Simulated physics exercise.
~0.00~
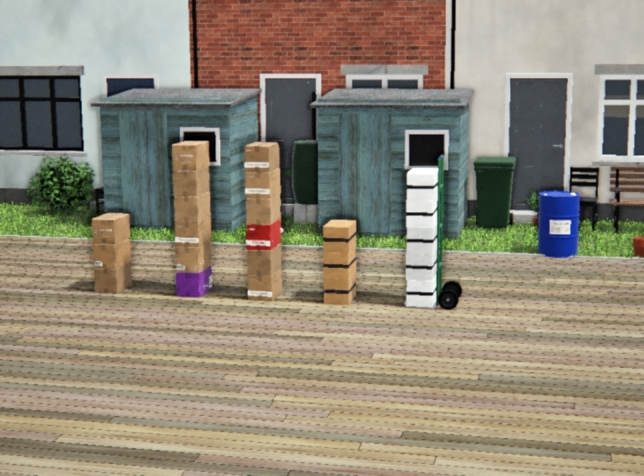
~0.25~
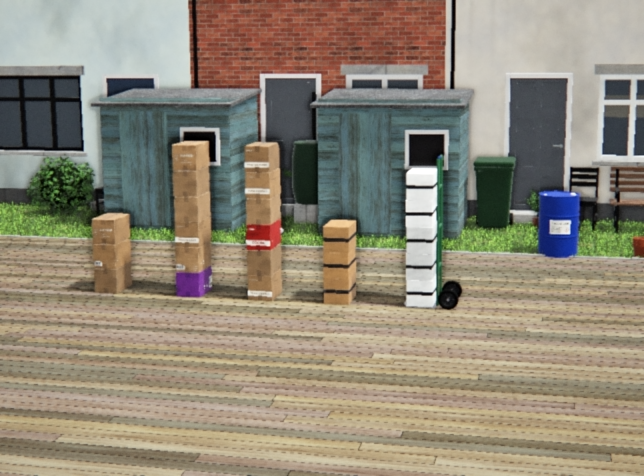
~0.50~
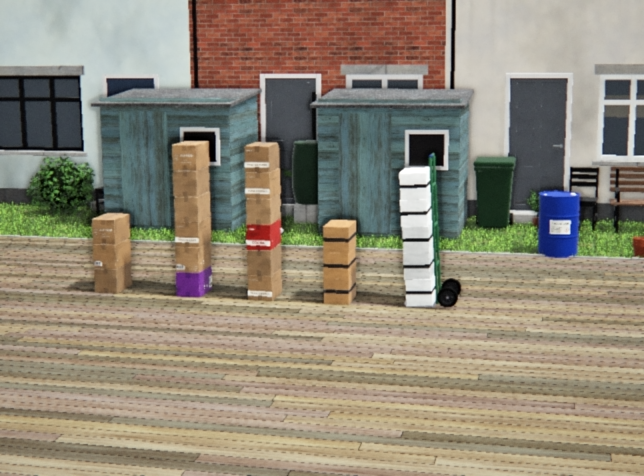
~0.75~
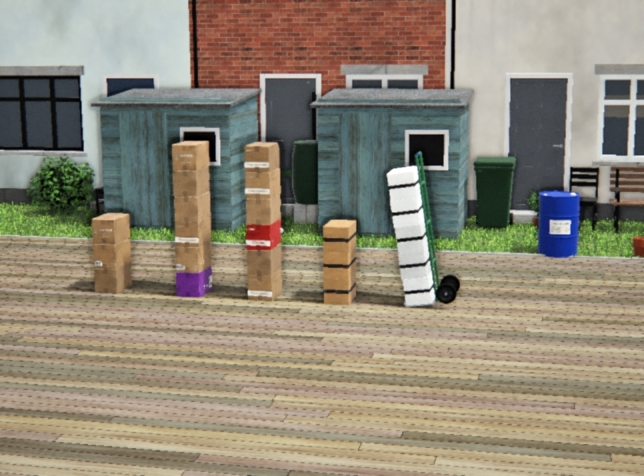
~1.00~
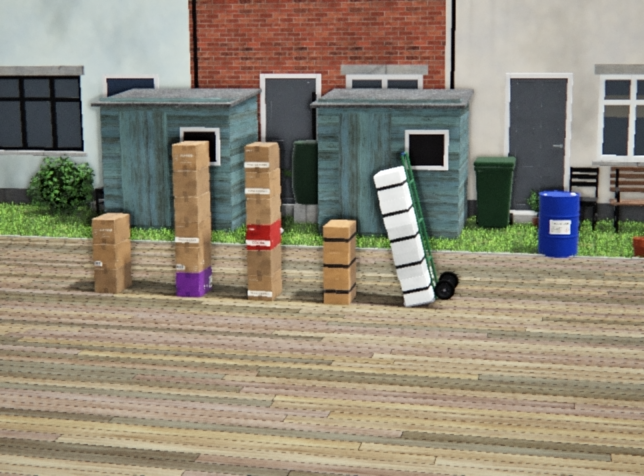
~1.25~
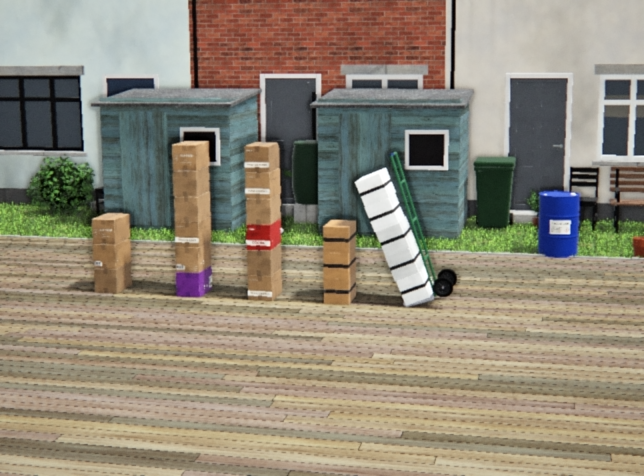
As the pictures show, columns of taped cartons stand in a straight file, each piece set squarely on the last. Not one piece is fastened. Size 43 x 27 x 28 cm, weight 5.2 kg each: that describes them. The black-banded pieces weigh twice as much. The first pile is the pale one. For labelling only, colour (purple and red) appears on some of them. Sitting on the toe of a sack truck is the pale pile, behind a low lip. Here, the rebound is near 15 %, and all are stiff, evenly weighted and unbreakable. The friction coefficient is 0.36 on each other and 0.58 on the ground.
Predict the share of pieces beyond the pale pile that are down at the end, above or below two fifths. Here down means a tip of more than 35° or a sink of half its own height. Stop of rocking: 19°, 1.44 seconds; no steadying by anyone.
The share ends above two fifths.
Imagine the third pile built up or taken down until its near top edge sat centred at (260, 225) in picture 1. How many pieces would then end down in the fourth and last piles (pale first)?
You'd get fourth 5 and last 2.
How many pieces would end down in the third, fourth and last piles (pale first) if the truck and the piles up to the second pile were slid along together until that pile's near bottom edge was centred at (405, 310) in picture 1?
That would give third 0, fourth 0 and last 0.
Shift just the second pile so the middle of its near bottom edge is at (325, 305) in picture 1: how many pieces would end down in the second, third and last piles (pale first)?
In that case second 3, third 6, last 3.
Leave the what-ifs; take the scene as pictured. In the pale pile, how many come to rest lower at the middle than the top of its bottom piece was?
2 of them.
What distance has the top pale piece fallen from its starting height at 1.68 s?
I'd put it at close to 20 cm below where it started.
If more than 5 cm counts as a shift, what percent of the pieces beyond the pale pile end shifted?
90 percent of them have shifted.
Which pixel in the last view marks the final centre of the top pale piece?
The top pale piece ends up roughly at (256, 232).
By 1.68 s, 5 of the pale pile down; none of the 18 other cartons down, 3 disturbed.
By 2.24 s, 5 of the pale pile down; 3 of the 18 other cartons down; red carton tilted 12°.
By 3.26 s, 5 of the pale pile down; 8 of the 18 other cartons down; red carton tilted 5°, 28 cm lower.
By 4.16 s, 5 of the pale pile down; 16 of the 18 other cartons down; red carton tilted 4°, 28 cm lower.
When it is over (5.2 s), 5 of the pale pile down; 16 of the 18 other cartons down; red carton 28 cm lower; purple carton unmoved. That is 89 per cent. In pixels of the last frame, middles, red carton near (207, 257), purple carton near (193, 281).
